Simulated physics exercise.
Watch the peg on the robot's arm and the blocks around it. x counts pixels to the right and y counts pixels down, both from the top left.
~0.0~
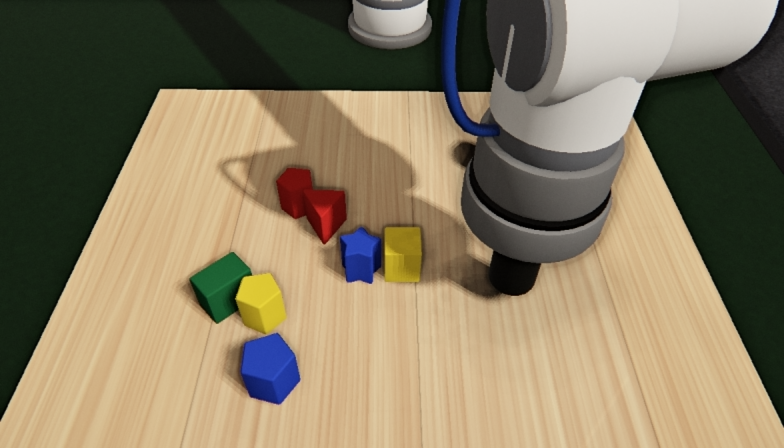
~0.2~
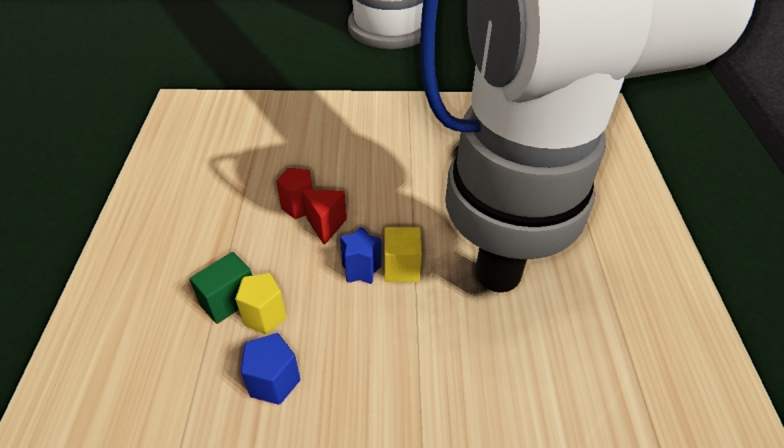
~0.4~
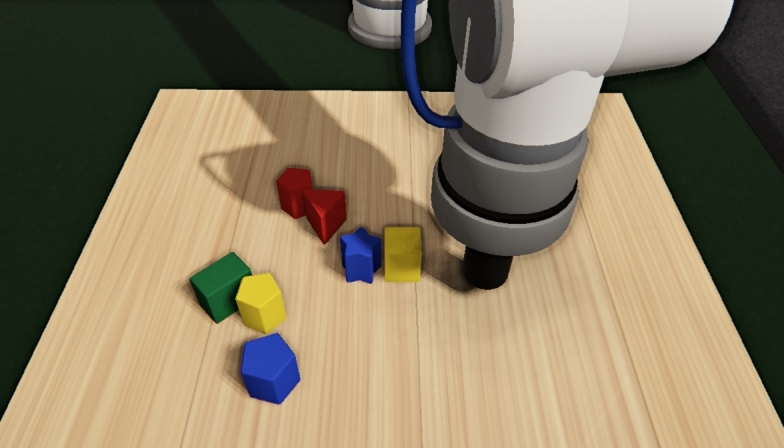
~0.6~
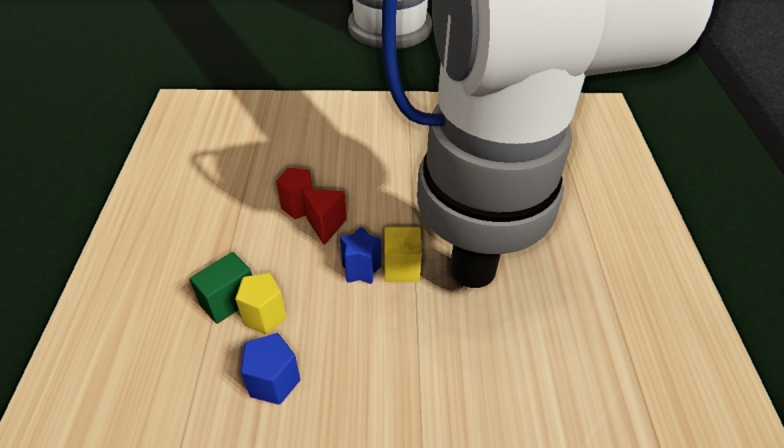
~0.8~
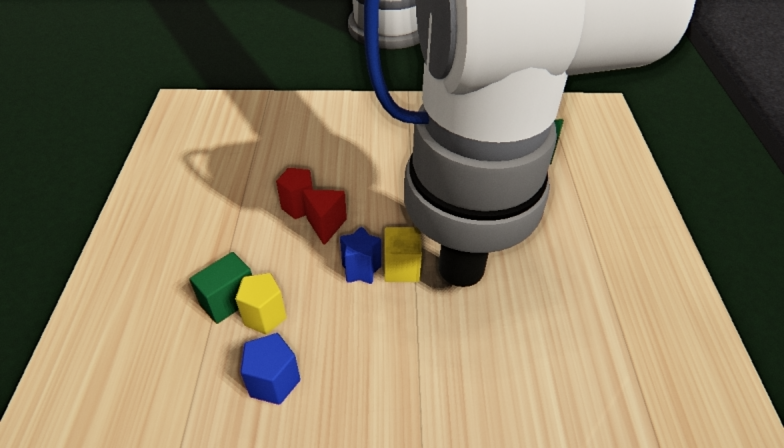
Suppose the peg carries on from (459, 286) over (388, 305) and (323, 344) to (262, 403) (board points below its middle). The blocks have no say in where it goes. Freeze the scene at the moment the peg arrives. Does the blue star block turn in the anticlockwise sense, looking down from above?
That would be a yes.
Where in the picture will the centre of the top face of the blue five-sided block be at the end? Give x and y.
At (202, 406).
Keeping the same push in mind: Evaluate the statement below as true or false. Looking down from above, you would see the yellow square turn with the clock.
The statement is true.
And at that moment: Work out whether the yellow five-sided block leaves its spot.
Not moved.
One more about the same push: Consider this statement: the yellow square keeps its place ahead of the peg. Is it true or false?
My answer: False.
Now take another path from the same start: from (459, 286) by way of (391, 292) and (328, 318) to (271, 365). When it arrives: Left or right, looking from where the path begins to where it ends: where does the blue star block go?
Its sideways move is to the right.
What follows on the original path. One third of the way, peg (388, 290); blue star block (349, 236), turned 25° anticlockwise; yellow square (386, 243), turned 70° clockwise.
Two thirds of the way, peg (319, 331); blue star block (349, 236), turned 25° anticlockwise; yellow square (386, 243), turned 70° clockwise.
At the end, peg (257, 389); yellow five-sided block still; blue five-sided block (202, 406), turned 15° clockwise; blue star block (349, 236), turned 25° anticlockwise; yellow square (386, 243), turned 70° clockwise.
